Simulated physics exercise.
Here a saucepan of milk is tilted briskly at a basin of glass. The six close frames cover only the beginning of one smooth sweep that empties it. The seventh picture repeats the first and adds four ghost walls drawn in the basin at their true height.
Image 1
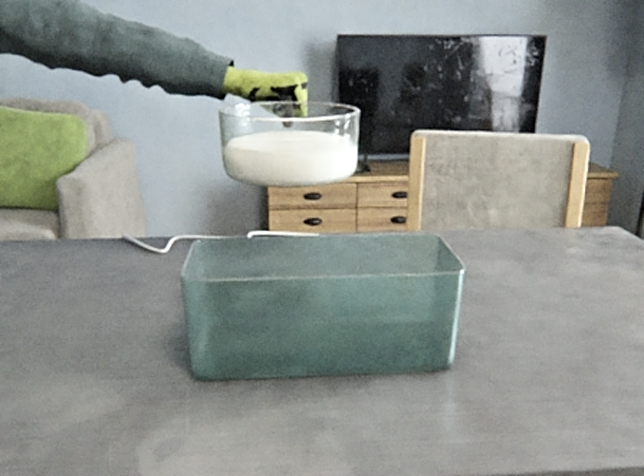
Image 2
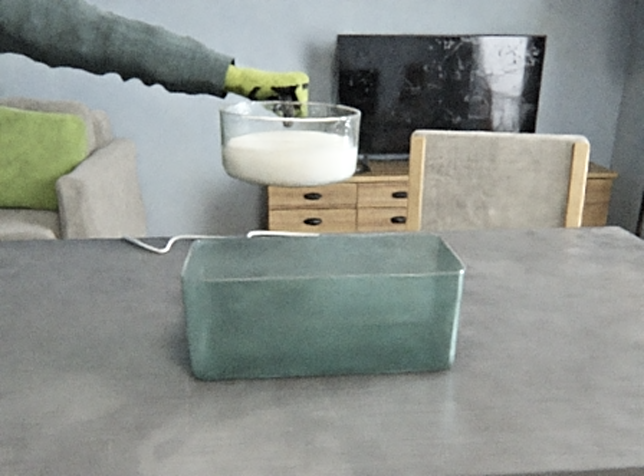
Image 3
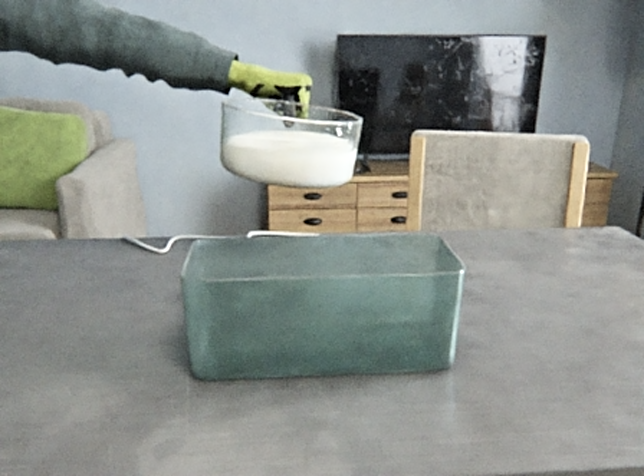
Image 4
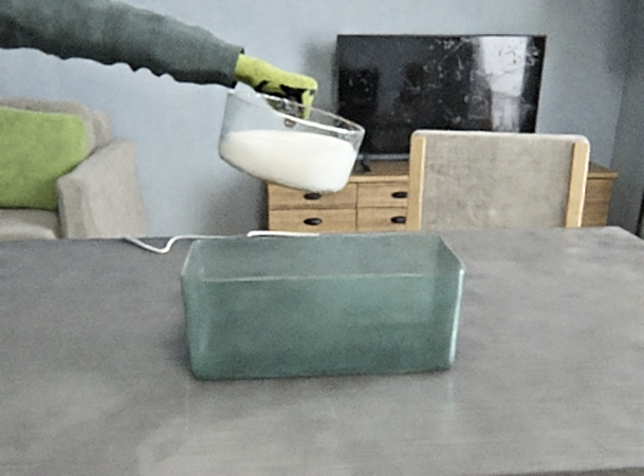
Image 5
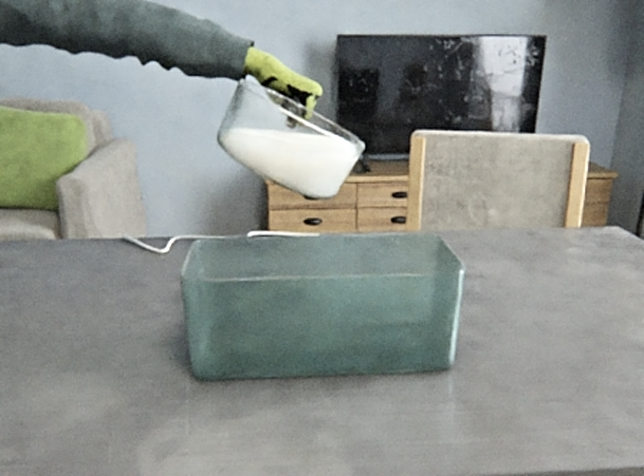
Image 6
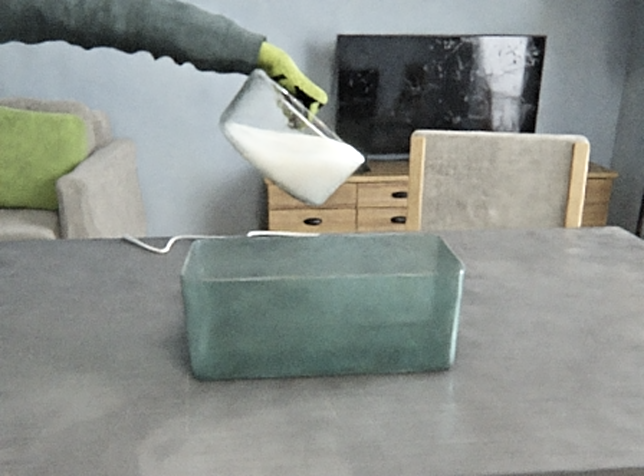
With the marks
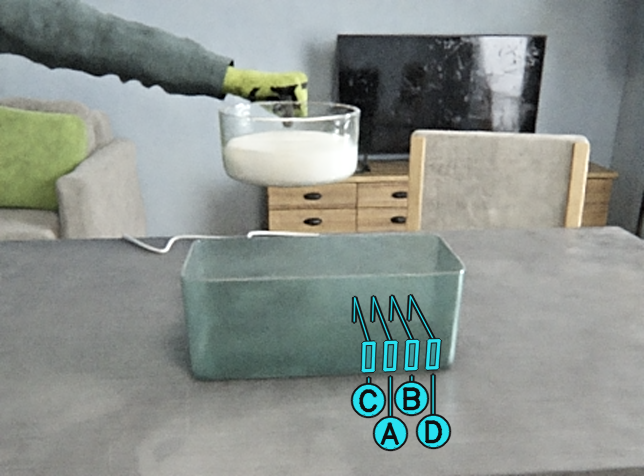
A gloved hand tilting a clear glass bowl of milk rightward above a glass basin, the milk reaching the lip.
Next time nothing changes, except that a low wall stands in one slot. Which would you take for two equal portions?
Position C does it best.
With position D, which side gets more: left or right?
The left side.
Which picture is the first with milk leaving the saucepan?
Picture 6.
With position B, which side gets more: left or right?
The left one.
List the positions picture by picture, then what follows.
Upright, lip at (356, 109); basin from (192, 375) to (453, 364); nothing has left yet.
Upright, lip at (357, 111); nothing has left yet.
Tipped about 7°, lip at (359, 118); nothing has left yet.
Tipped about 16°, lip at (361, 128); nothing has left yet.
Tipped about 27°, lip at (362, 143); nothing has left yet.
Tipped about 41°, lip at (358, 159); milk is over the lip, down to (358, 159).
On the marked copy, A at (390, 377); B at (411, 376); C at (368, 378); D at (433, 375).
If A is chosen, about 61 % ends left of the wall and 35 % right of it; 4 % is lost outside.
If B is chosen, about 79 % ends left of the wall and 15 % right of it; 5 % is lost outside.
If C is chosen, about 50 % ends left of the wall and 47 % right of it.
If D is chosen, about 82 % ends left of the wall and 13 % right of it; 5 % is lost outside.
